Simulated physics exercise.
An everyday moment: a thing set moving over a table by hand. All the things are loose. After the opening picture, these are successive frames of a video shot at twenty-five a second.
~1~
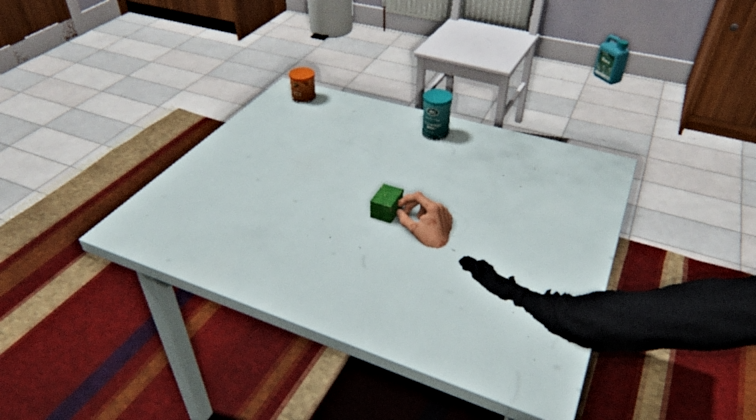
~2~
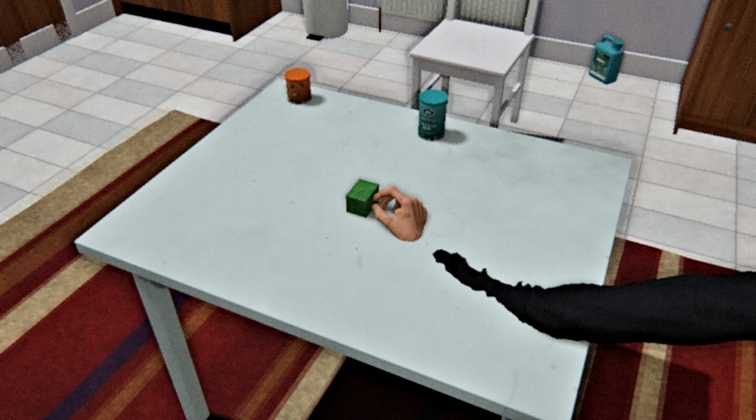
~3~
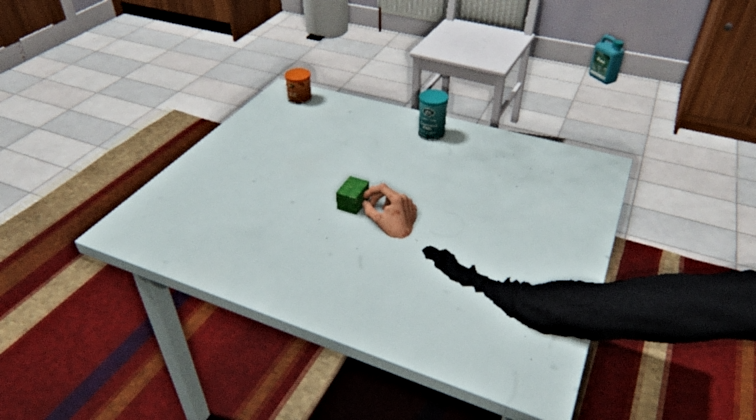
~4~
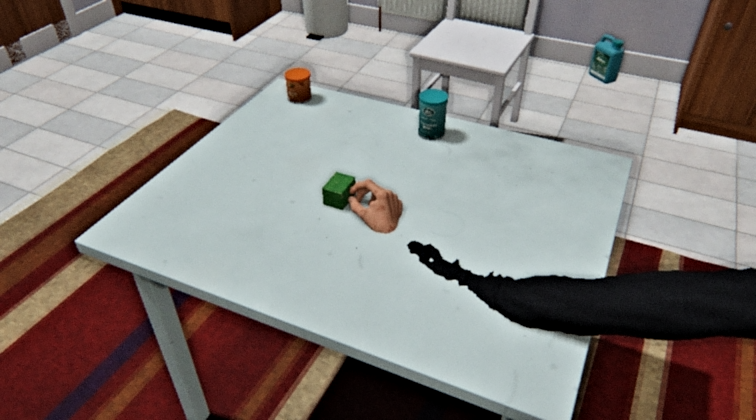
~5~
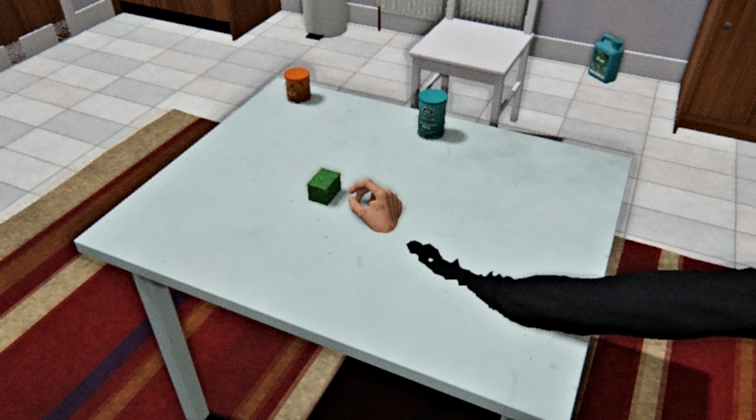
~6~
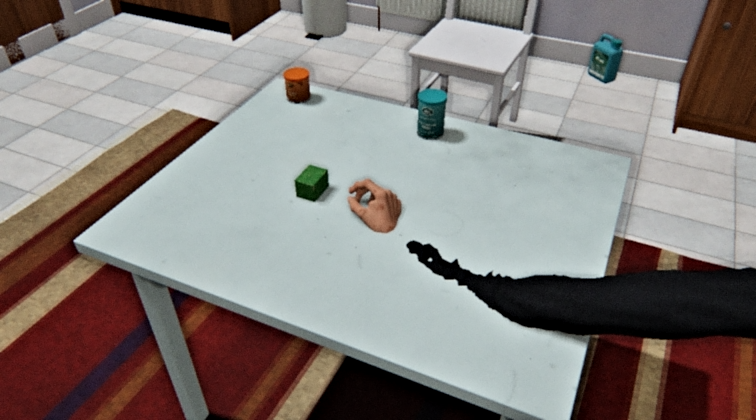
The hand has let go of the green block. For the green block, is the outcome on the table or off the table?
The green block remains on top.
Then, 0.10 s on from there, green block shifted well along near (292, 177).
Then, 0.20 s on from there, green block shifted well along near (284, 175).
Then, 0.80 s on from there, green block resting near (284, 175).
In the end, moved from the start, green block. At the end, from the last picture's camera, green block near (284, 175).
